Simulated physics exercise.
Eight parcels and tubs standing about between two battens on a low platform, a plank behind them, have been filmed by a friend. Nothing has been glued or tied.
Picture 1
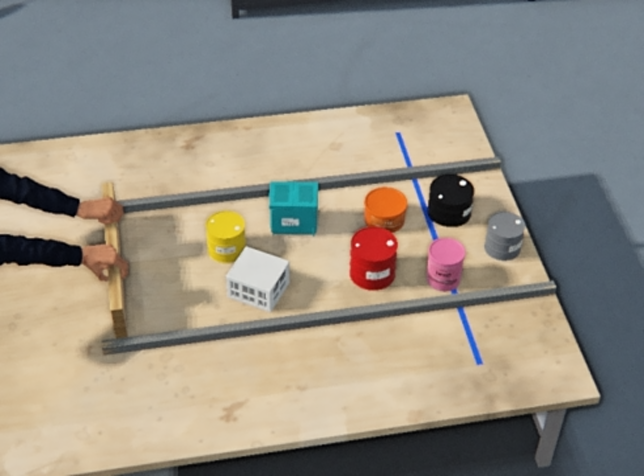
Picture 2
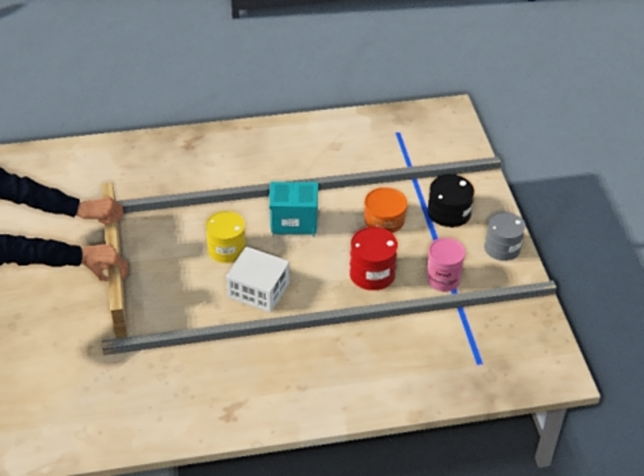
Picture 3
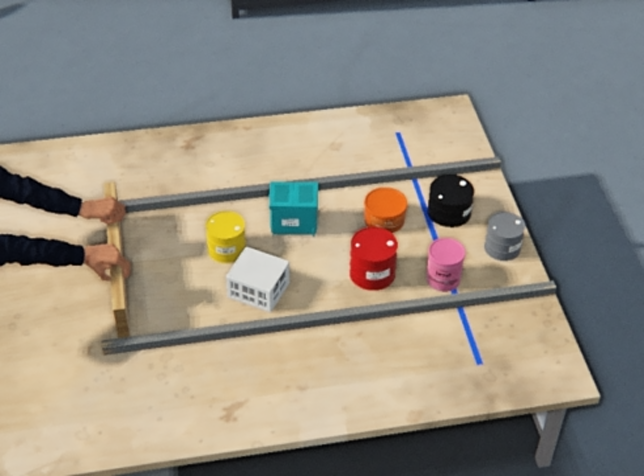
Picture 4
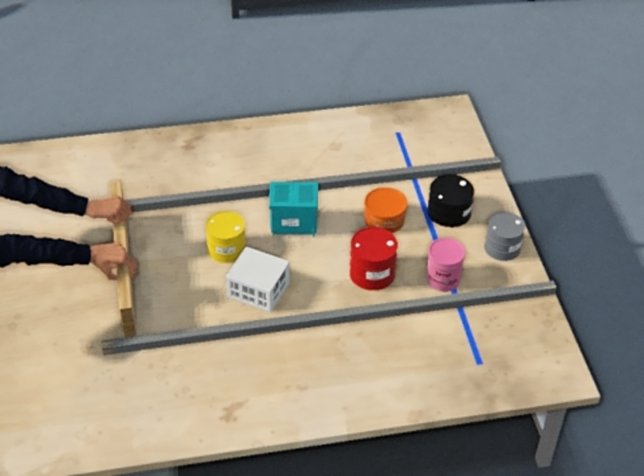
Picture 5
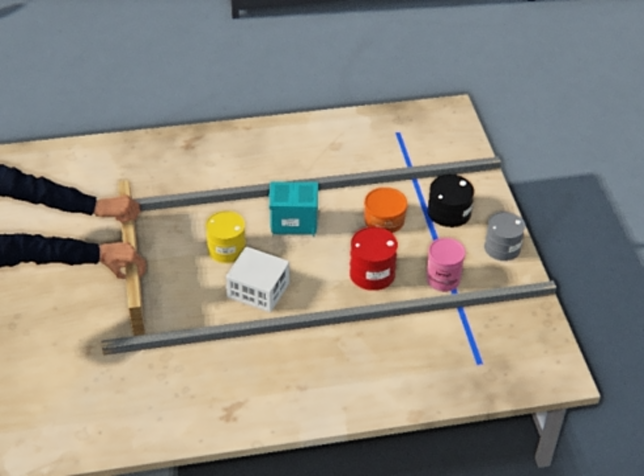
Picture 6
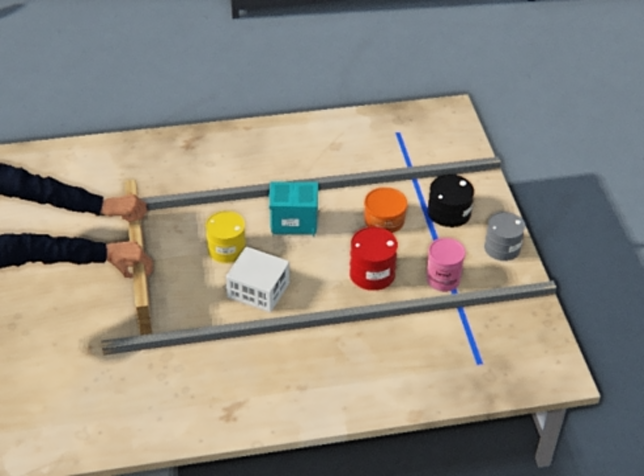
Two hands held a wooden plank upright between two grey rails on a table and slid it slightly to the right, while the colourful tubs, white crate and turquoise tote ahead of it stayed still.
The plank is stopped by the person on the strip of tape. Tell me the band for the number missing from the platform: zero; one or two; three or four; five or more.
The drop will claim one or two of them.
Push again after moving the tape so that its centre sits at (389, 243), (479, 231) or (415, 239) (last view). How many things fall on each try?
So, reaching the ground: 0, then 4, then 0.
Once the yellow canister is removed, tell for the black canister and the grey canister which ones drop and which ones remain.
I'd say the black canister goes off and the grey canister goes off.
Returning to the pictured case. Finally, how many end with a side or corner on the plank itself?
It adds up to 3.
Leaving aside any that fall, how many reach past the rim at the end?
The answer comes to 0.
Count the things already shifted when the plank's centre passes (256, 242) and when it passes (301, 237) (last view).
I count 3 first and 4 after.
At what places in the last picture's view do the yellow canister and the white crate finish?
Final positions: Near (450, 212); near (464, 241).
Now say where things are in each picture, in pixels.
The first frame shows grey canister (504, 236); black canister (451, 201); pink pail (445, 265); plank (115, 259); tape (435, 237).
The second frame shows black canister (451, 201); red canister (373, 259).
The third frame shows pink pail (445, 265); plank (117, 259).
The fourth frame shows grey canister (504, 236); turquoise tote (294, 209).
The fifth frame shows black canister (451, 201); white crate (258, 280).
The sixth frame shows grey canister (504, 236); black canister (451, 201); pink pail (445, 265); plank (139, 257); tape (435, 237).
Early on, none off yet; grey canister at rest near (504, 236); black canister at rest near (451, 201); pink pail at rest near (445, 265).
Finally, the number that fall off is one or two; lost, black canister and grey canister.
